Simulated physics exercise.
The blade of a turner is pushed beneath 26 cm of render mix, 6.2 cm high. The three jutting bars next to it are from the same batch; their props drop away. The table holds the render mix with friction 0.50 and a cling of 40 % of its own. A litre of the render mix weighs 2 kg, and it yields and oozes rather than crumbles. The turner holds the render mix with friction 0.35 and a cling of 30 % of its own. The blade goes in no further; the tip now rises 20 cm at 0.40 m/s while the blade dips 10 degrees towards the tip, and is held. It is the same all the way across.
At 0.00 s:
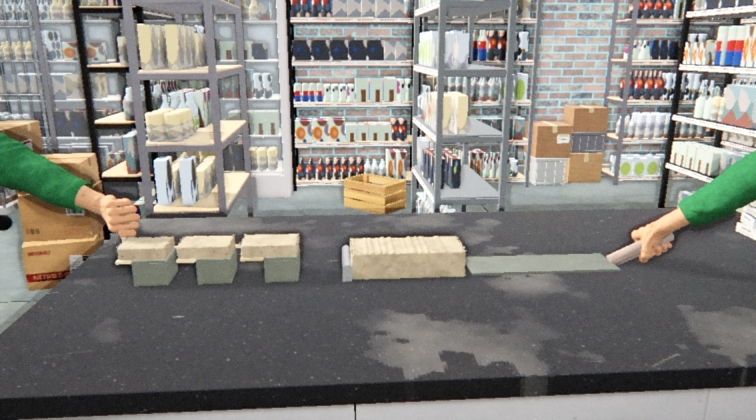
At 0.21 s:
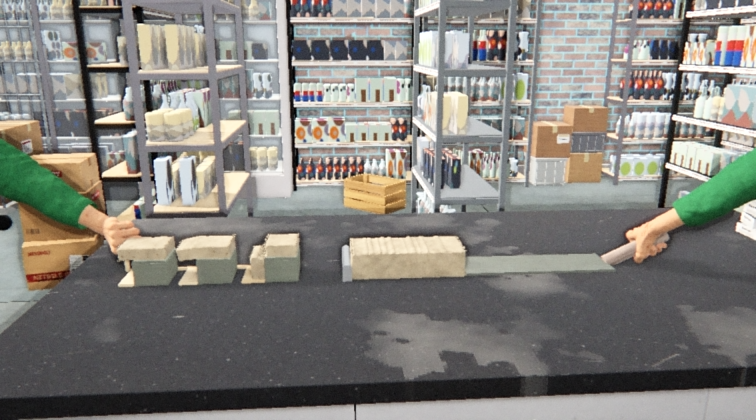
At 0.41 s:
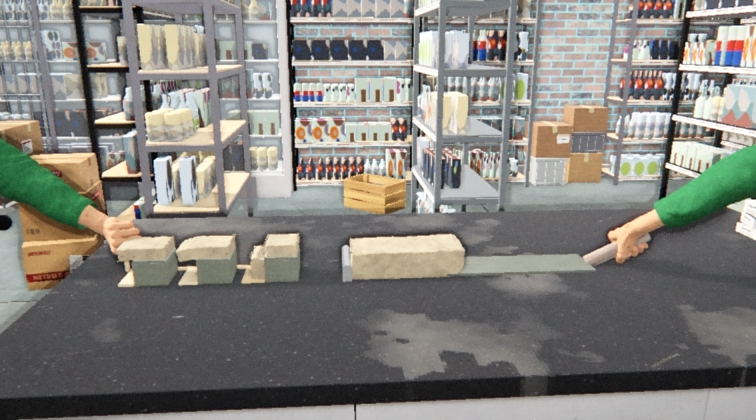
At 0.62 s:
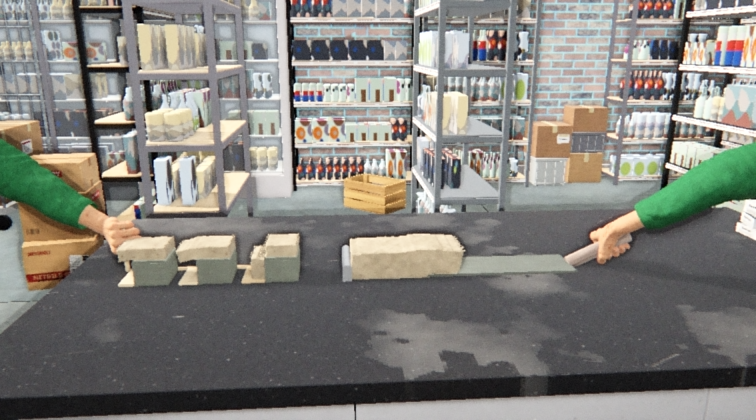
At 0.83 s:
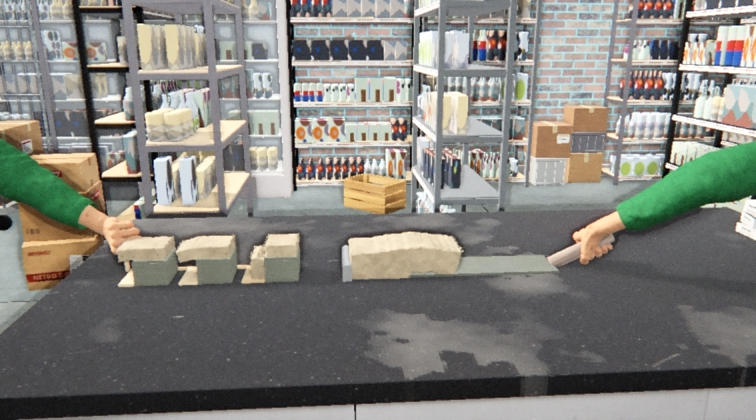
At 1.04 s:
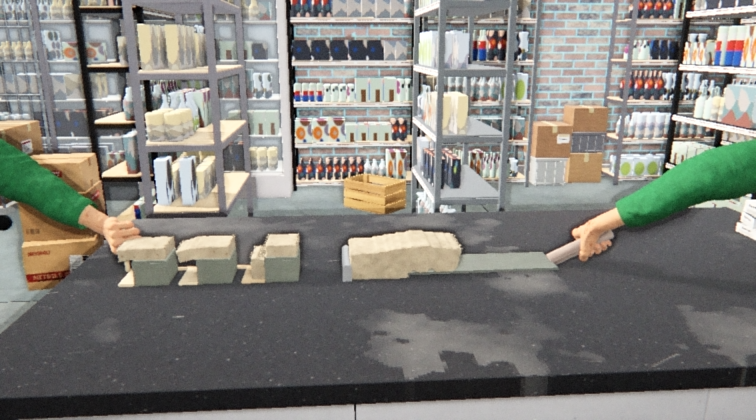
In a shop with stocked shelves, cardboard boxes and a brick wall, a fixed view looks across a dark speckled counter. Three grey-green blocks topped with beige slabs sit at left, a long beige mass lies mid-counter over a flat grey blade, and green-sleeved arms reach in from both sides. The left hand shifts and the blocks' supports change, then the right hand slides the blade leftward beneath the mass, whose ridged top smooths and slumps at its right end.
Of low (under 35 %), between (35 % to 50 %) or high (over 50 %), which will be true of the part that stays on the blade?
It comes out between: 35 % to 50 %.
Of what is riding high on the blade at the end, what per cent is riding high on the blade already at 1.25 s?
About 40 %.
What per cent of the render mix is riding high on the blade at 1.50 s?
Near 40 %.
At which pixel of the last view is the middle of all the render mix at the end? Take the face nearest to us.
At about (409, 230).
After 1.25 s, the tip is 8.8 cm up.
After 1.50 s, the tip is 19 cm up.
After 1.75 s, the tip is 20 cm up and 40 % is riding high on the blade.
After 2.00 s, the tip is 20 cm up and 40 % is riding high on the blade.
After 2.80 s, the tip is 20 cm up and 40 % is riding high on the blade.
